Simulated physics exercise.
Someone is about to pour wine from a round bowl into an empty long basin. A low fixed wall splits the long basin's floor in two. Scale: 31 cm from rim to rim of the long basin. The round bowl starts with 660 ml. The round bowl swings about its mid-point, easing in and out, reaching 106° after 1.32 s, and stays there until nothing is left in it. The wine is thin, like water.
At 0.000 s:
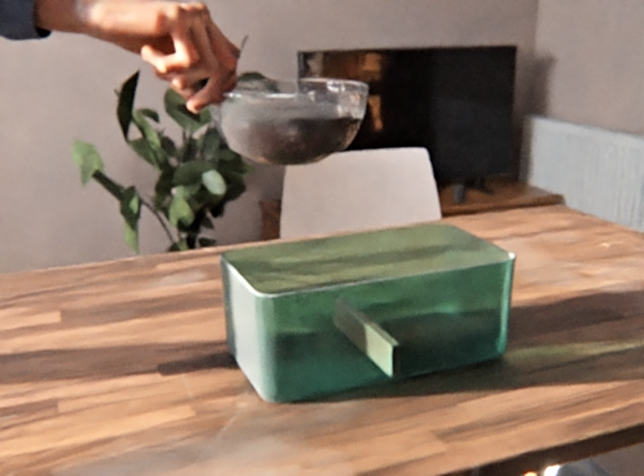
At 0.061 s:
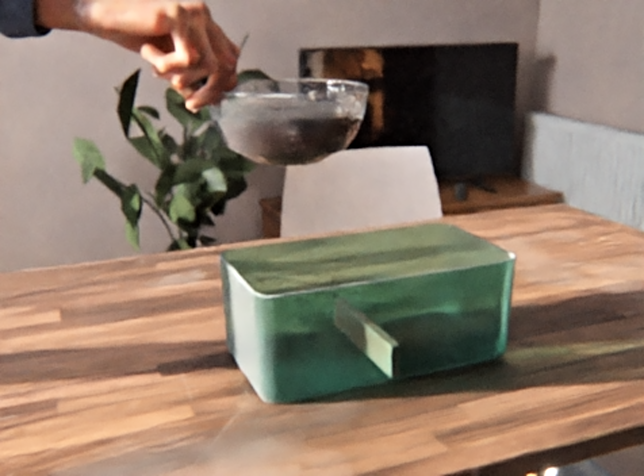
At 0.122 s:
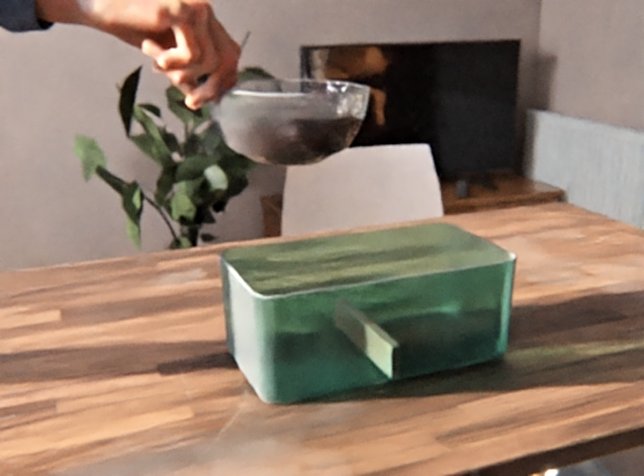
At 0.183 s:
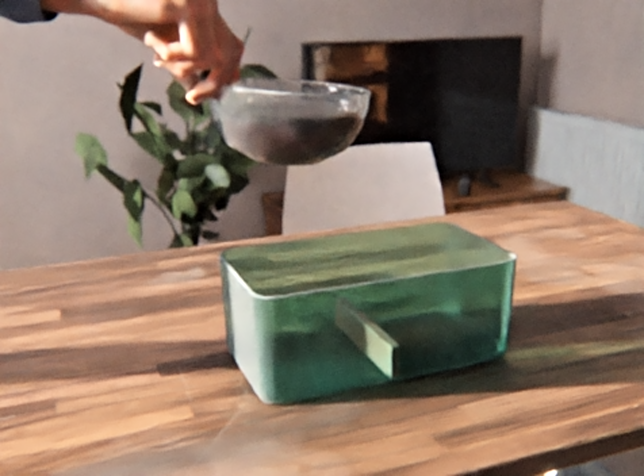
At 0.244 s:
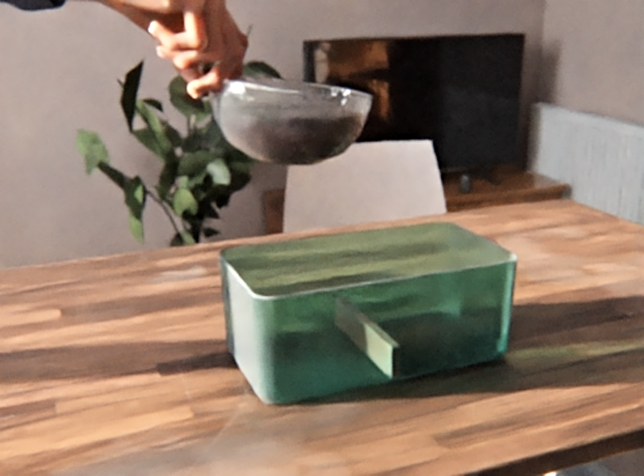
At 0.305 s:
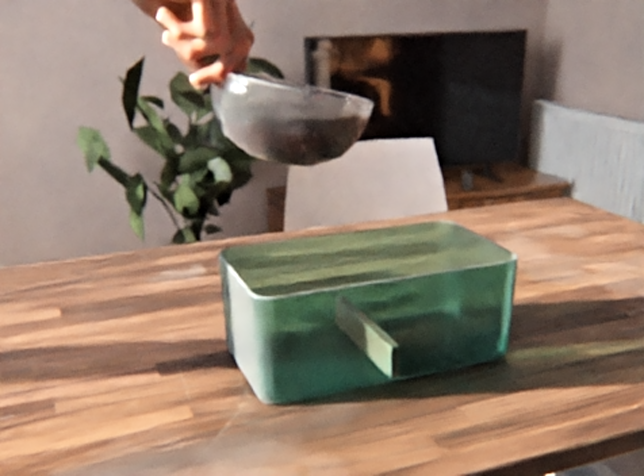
In the video, a hand holds a clear round bowl of dark liquid above a long green glass basin on a wooden table, then gradually tilts the bowl slightly, its right side dipping lower.
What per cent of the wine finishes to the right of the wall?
About 86 per cent.
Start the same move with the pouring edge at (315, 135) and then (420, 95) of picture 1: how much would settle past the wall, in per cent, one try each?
In turn about 45 and 80 per cent.
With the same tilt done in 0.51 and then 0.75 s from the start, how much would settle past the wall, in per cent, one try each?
In turn about 65 and 75 per cent.
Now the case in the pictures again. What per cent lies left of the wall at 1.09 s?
About 8 per cent.
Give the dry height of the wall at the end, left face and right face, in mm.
Left about 34 mm, right about 12 mm.
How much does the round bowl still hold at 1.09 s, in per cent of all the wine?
Near 2 in a hundred.
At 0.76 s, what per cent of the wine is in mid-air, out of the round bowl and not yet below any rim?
Some 36 per cent.
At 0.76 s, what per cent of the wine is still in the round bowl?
About 48 per cent.
By 0.76 s the tilt is 65° and 48 per cent is still to pour, 0 is left of the wall and 17 right of it.
By 1.09 s the tilt is 98° and 2 per cent is still to pour, 8 is left of the wall and 82 right of it.
By 1.44 s the tilt is 106° and 0 per cent is still to pour, 13 is left of the wall and 86 right of it.
By 1.82 s the tilt is 106° and 0 per cent is still to pour, 13 is left of the wall and 86 right of it.
At rest 13 per cent lies left of the wall, 86 right of it and 1 outside.
